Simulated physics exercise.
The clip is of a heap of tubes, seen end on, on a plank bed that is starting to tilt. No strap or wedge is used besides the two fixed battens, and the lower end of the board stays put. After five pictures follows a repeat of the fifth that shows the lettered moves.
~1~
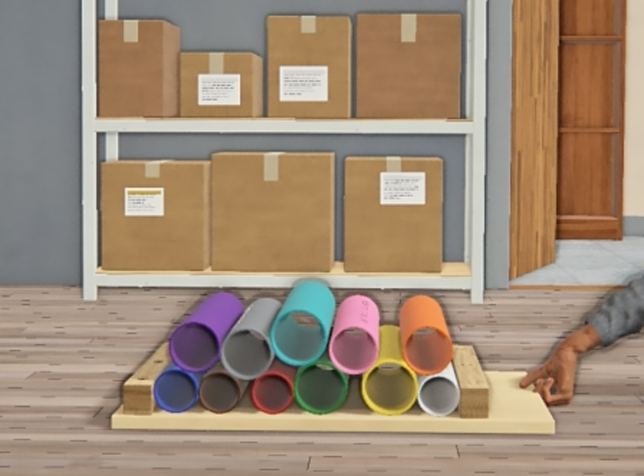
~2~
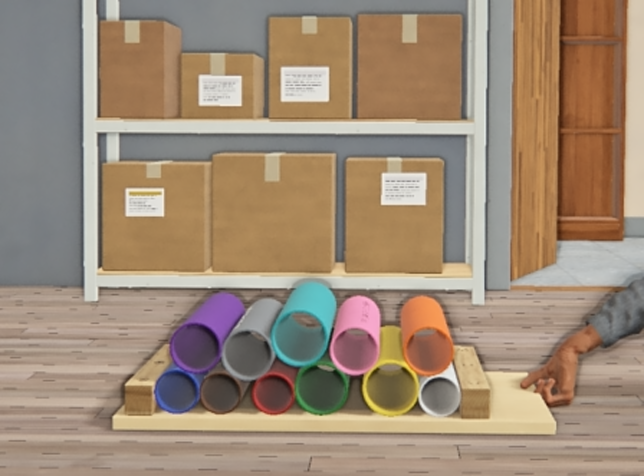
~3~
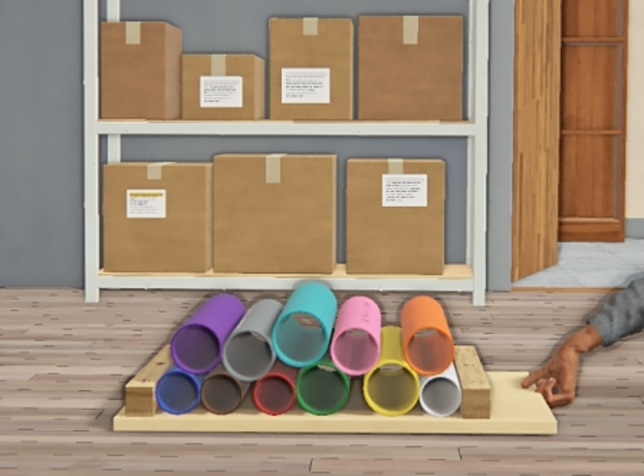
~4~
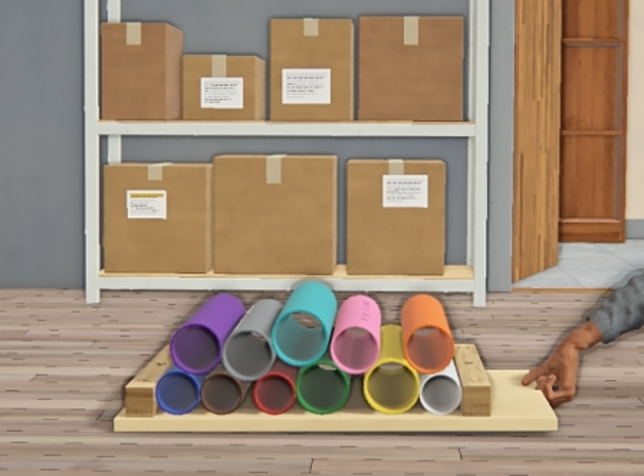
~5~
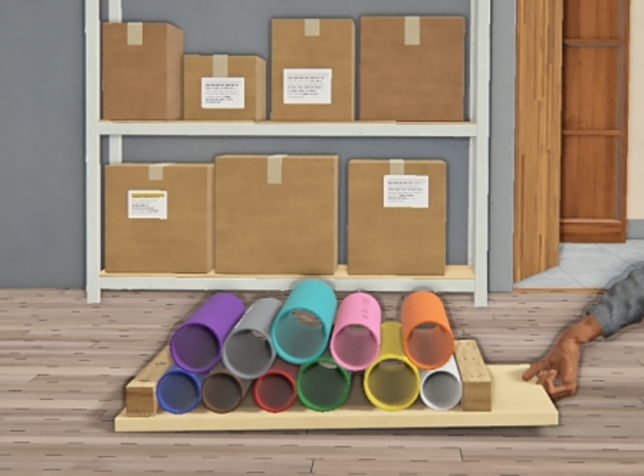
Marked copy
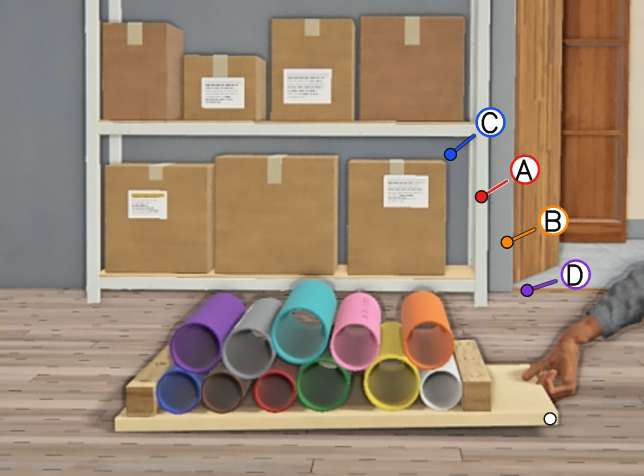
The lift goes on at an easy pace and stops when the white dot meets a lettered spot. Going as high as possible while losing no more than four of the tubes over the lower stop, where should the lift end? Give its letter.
The last mark within the limit is C.
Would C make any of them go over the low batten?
Yes.
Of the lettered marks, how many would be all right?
Four of them.
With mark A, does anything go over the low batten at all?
Yes, at A.
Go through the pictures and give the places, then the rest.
Green tube (320, 388); yellow tube (390, 388); white tube (439, 395), in the first frame.
White tube (440, 396); grey tube (247, 355), in the second frame.
Board (338, 385); yellow tube (392, 389); white tube (441, 396); blue tube (177, 393), in the third frame.
Board (338, 384); blue tube (178, 393); brown tube (221, 394), in the fourth frame.
Board (339, 381); blue tube (178, 392); brown tube (222, 392), in the fifth frame.
On the copy, A at (481, 197); B at (507, 242); C at (450, 155); D at (527, 290); the white dot at (550, 419).
On C. First, board at 21°.
Then, board at 39°.
Finally, board at 39°, four over the low batten (grey, pink, purple, turquoise).
By contrast, A four over the low batten (grey, pink, purple, turquoise); B three over the low batten (grey, purple, turquoise); D three over the low batten (grey, purple, turquoise).
